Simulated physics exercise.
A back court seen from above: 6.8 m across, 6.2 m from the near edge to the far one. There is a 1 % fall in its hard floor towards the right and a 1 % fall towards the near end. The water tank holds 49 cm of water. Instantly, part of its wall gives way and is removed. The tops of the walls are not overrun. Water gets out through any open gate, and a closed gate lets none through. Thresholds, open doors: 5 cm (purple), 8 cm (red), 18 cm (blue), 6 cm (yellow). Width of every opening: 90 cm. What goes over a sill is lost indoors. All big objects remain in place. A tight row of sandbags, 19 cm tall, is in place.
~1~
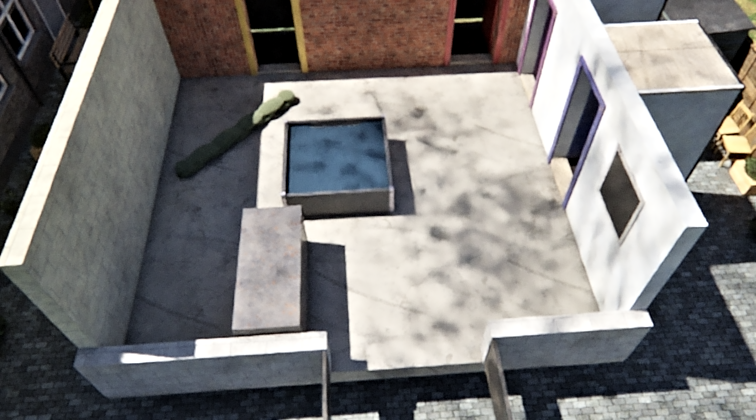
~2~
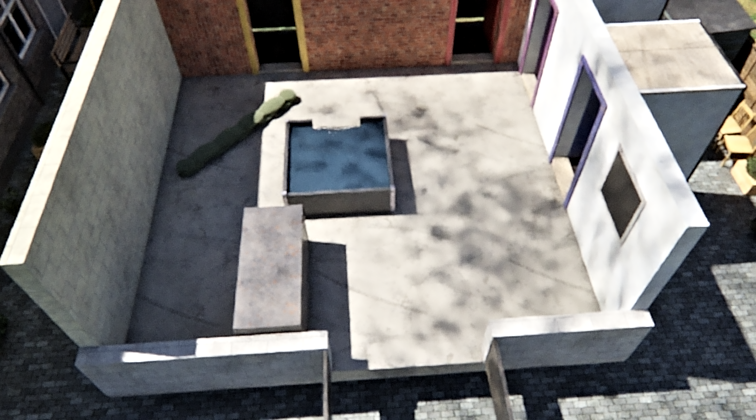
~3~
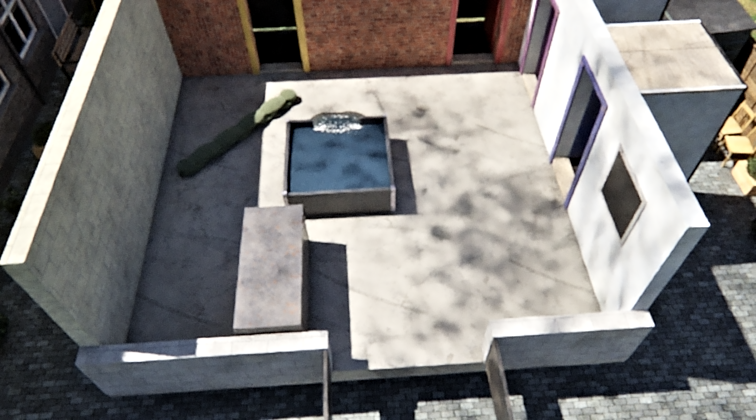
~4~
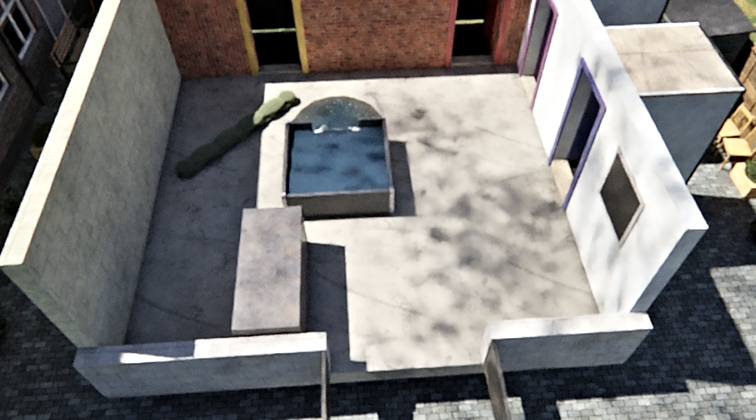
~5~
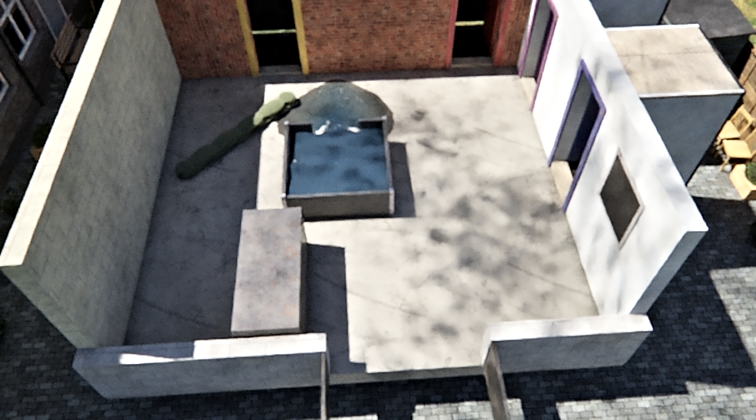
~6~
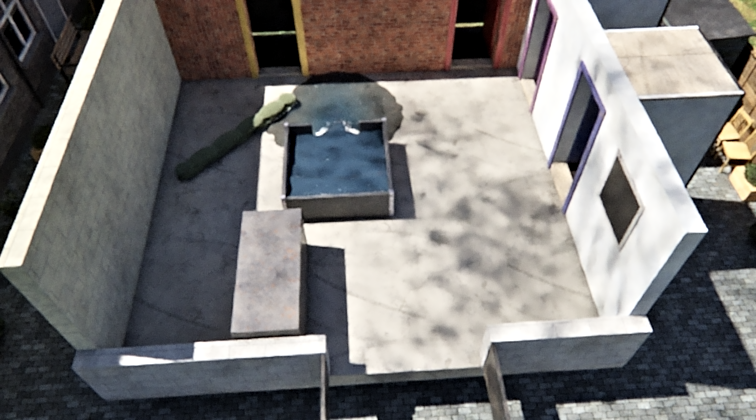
Water broke out through a gap in the far wall of the square tank in the walled courtyard, then fanned across the pale floor behind it in a widening dark puddle.
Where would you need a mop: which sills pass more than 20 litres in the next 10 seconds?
As I see it, purple door: Over. Red door: Not over. Blue door: Not over. Yellow door: Over.
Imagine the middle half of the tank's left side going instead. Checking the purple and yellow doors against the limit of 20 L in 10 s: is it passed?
Short answer, against that limit: Purple is fine, yellow is fine.
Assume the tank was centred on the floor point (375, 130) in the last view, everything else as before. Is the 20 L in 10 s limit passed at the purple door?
Then the purple door exceeds it.
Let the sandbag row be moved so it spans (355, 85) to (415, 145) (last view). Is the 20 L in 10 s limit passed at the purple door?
Checked against the limit, purple is fine.
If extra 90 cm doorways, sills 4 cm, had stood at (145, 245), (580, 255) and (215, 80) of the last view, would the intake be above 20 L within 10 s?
Note, doorways in listed order: Stays short, stays short, stays short.
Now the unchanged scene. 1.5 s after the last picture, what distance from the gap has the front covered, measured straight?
4.2 m.
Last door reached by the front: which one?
Door: Blue.
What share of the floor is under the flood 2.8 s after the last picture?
Covered: Roughly 30 %.
Then, 0.7 s after the last picture water covers 15 % of the floor and is deepest (24 cm) near (336, 138); purple door not reached, red door not reached, blue door not reached, yellow door 12 cm at the sill, 3 L in.
Then, 1.5 s after the last picture water covers 20 % of the floor and is deepest (22 cm) near (316, 87); purple door not reached, red door 6 cm at the sill, 0 L in, blue door not reached, yellow door 13 cm at the sill, 23 L in.
Then, 2.8 s after the last picture water covers 30 % of the floor and is deepest (16 cm) near (508, 68); purple door 13 cm at the sill, 22 L in, red door 5 cm at the sill, 0 L in, blue door not reached, yellow door 9 cm at the sill, 47 L in.
Then, 5.3 s after the last picture water covers 50 % of the floor and is deepest (10 cm) near (510, 74); purple door 11 cm at the sill, 87 L in, red door 3 cm at the sill, 0 L in, blue door 4 cm at the sill, 0 L in, yellow door 6 cm at the sill, 59 L in.
Then, 9.3 s after the last picture water covers 65 % of the floor and is deepest (8 cm) near (584, 344); purple door 7 cm at the sill, 120 L in, red door 3 cm at the sill, 0 L in, blue door 4 cm at the sill, 0 L in, yellow door 5 cm at the sill, 59 L in.
